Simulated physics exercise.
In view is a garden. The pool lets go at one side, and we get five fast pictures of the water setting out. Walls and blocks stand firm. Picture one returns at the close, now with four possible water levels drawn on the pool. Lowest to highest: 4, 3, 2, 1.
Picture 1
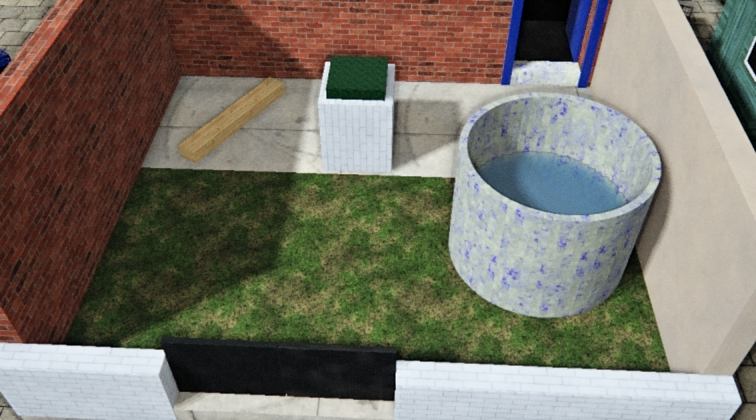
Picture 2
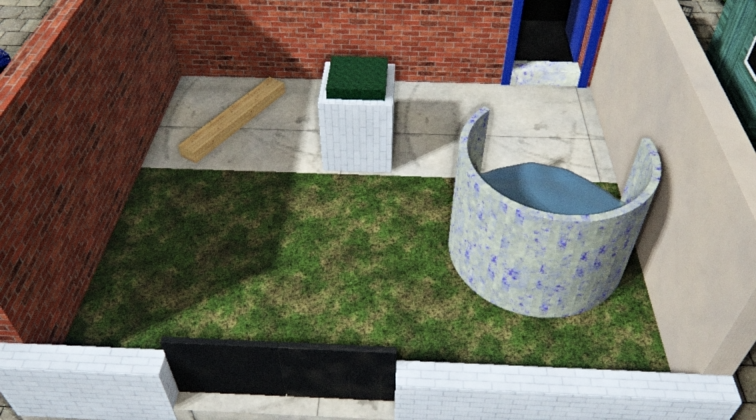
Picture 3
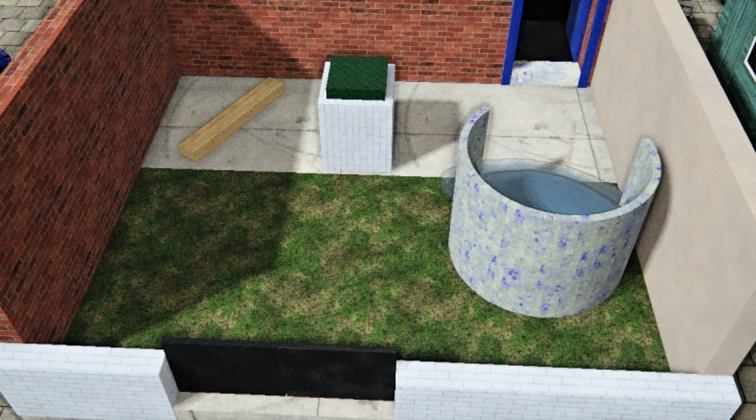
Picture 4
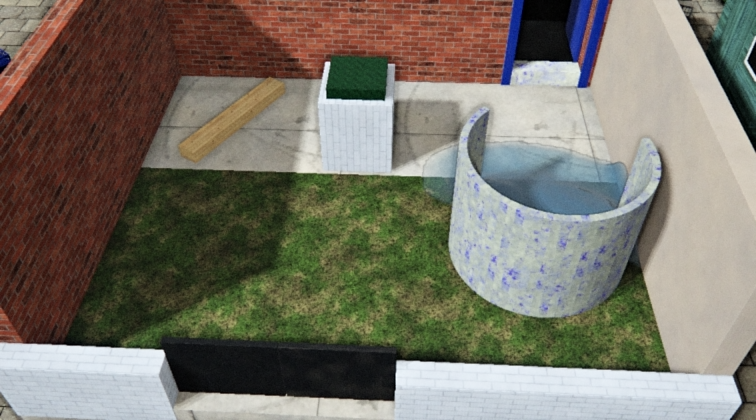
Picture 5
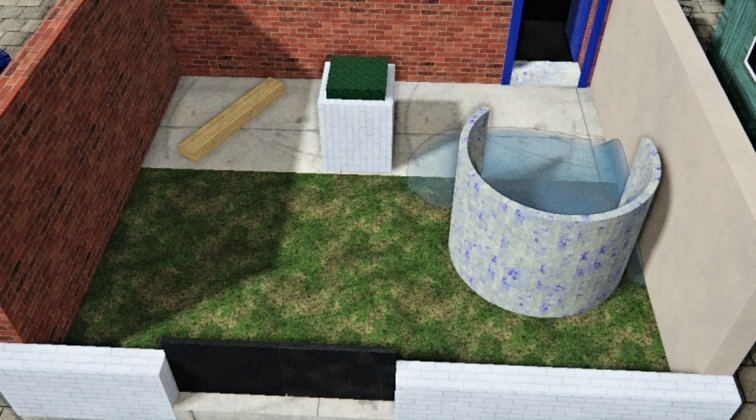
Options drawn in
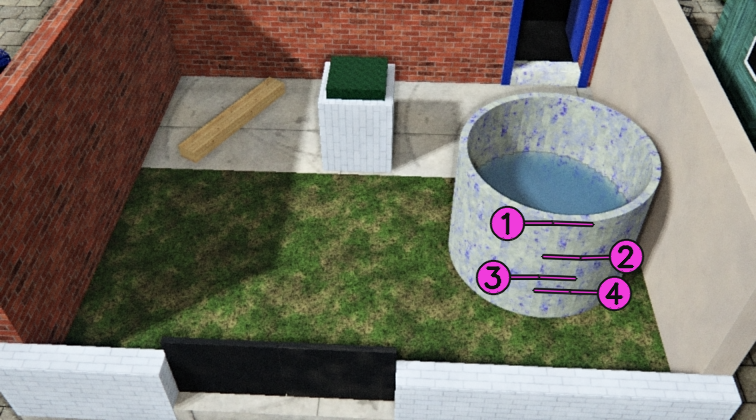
A walled garden is seen from above and in front, the camera staying still. A round, pale pool with blue-purple mottling stands on the right, near a blue doorway at the back, with a green-topped white block at centre back, a wooden beam on paving to the left, and a dark gate in front. The pool's back wall disappears, and water spreads out behind it and leftward over paving and grass.
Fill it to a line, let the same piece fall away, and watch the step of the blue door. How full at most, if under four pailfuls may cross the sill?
4 will do.
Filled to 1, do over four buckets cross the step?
Yes, that goes wrong.
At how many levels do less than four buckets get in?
One of them.
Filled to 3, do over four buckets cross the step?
Yes.
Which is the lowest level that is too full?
It is 3.
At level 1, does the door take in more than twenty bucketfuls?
Yes, clearly.
In magenta, 1 at (572, 223); 2 at (562, 257); 3 at (556, 277); 4 at (552, 291); from the bottom up 4, 3, 2, 1.
With 1, dozens of bucketfuls pour in.
With 2, dozens of bucketfuls pour in.
With 3, about 10 bucketfuls get in.
With 4, a bucket or two gets in.
